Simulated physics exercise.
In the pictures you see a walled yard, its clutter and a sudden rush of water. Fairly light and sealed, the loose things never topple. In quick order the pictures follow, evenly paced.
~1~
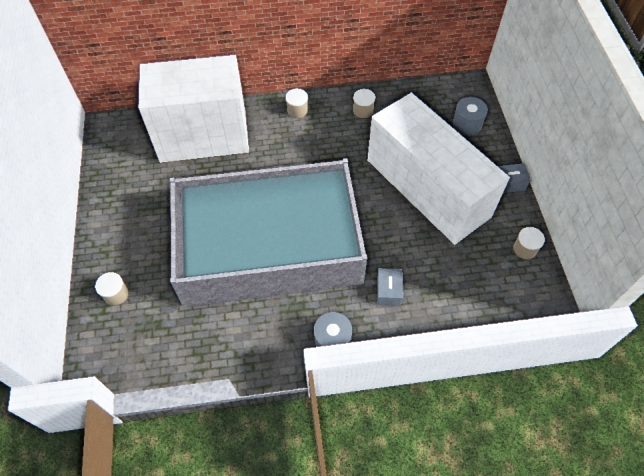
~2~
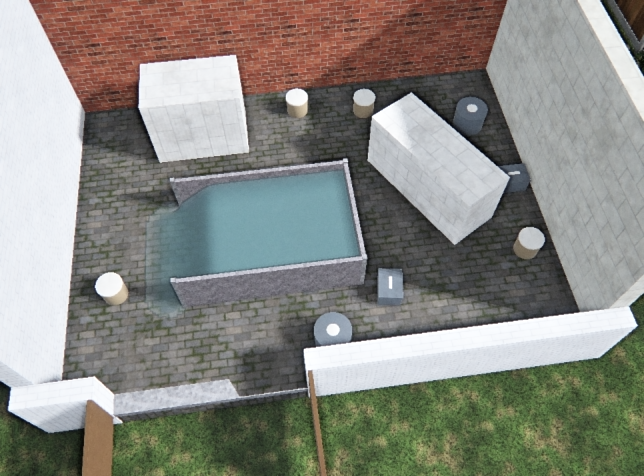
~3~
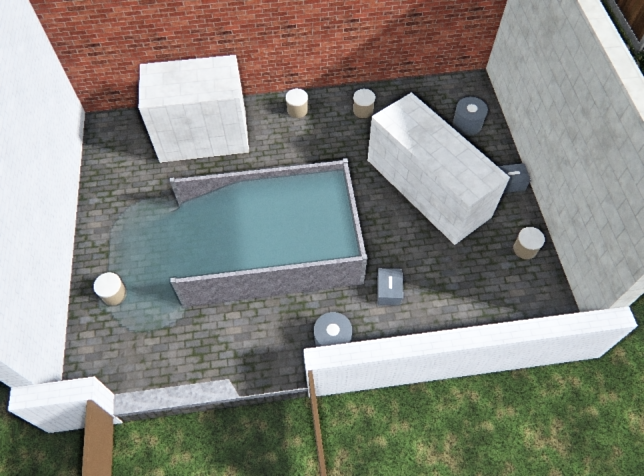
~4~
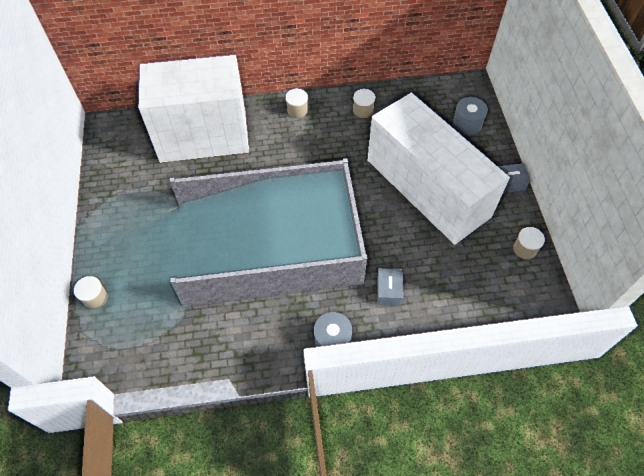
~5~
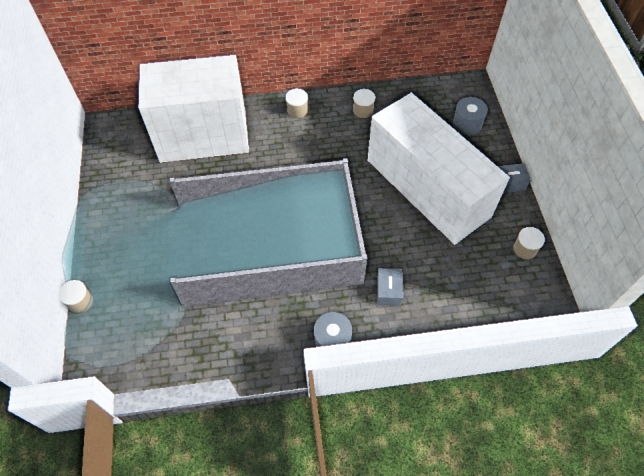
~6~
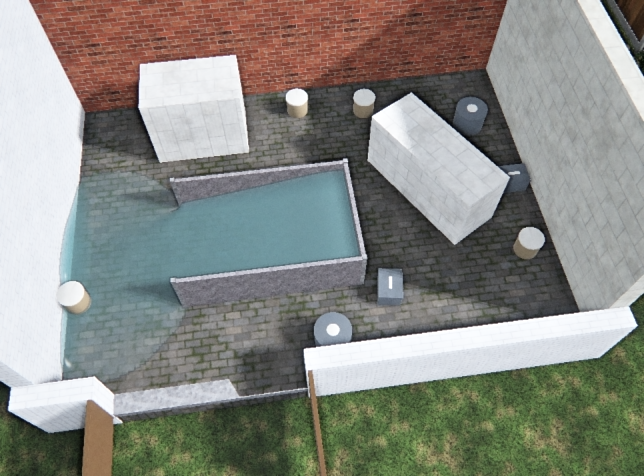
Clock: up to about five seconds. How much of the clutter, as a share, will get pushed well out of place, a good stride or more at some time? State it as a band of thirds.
So the part that moves far is between the one-third and two-thirds marks.
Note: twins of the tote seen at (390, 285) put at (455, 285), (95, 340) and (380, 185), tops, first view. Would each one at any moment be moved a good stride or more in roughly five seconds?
The first sits tight, the second travels far and the third sits tight.
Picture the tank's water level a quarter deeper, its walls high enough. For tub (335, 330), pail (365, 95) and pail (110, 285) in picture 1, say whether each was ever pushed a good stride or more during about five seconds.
Item by item: Cleared the mark, then cleared the mark, then cleared the mark.
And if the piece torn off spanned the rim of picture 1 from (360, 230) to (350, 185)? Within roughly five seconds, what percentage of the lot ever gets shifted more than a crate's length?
About 50 %.
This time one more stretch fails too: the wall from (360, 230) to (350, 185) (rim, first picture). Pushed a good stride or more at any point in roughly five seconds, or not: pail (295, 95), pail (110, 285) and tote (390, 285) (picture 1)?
Taking them in order, less than that, less than that, less than that.
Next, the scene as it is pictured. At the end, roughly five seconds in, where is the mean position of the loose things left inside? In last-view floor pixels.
(461, 195).
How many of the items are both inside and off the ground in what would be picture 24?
Count: 0.
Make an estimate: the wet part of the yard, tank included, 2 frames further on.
Estimate: Near 25 %.
A moment on, 1 of 8 are well off their spots; 1 afloat.
Next, 1 of 8 are well off their spots; 0 afloat.
Later, 2 of 8 are well off their spots; 0 afloat.
In the end, 4 of 8 are well off their spots, and 4 have been at some point; 1 afloat.
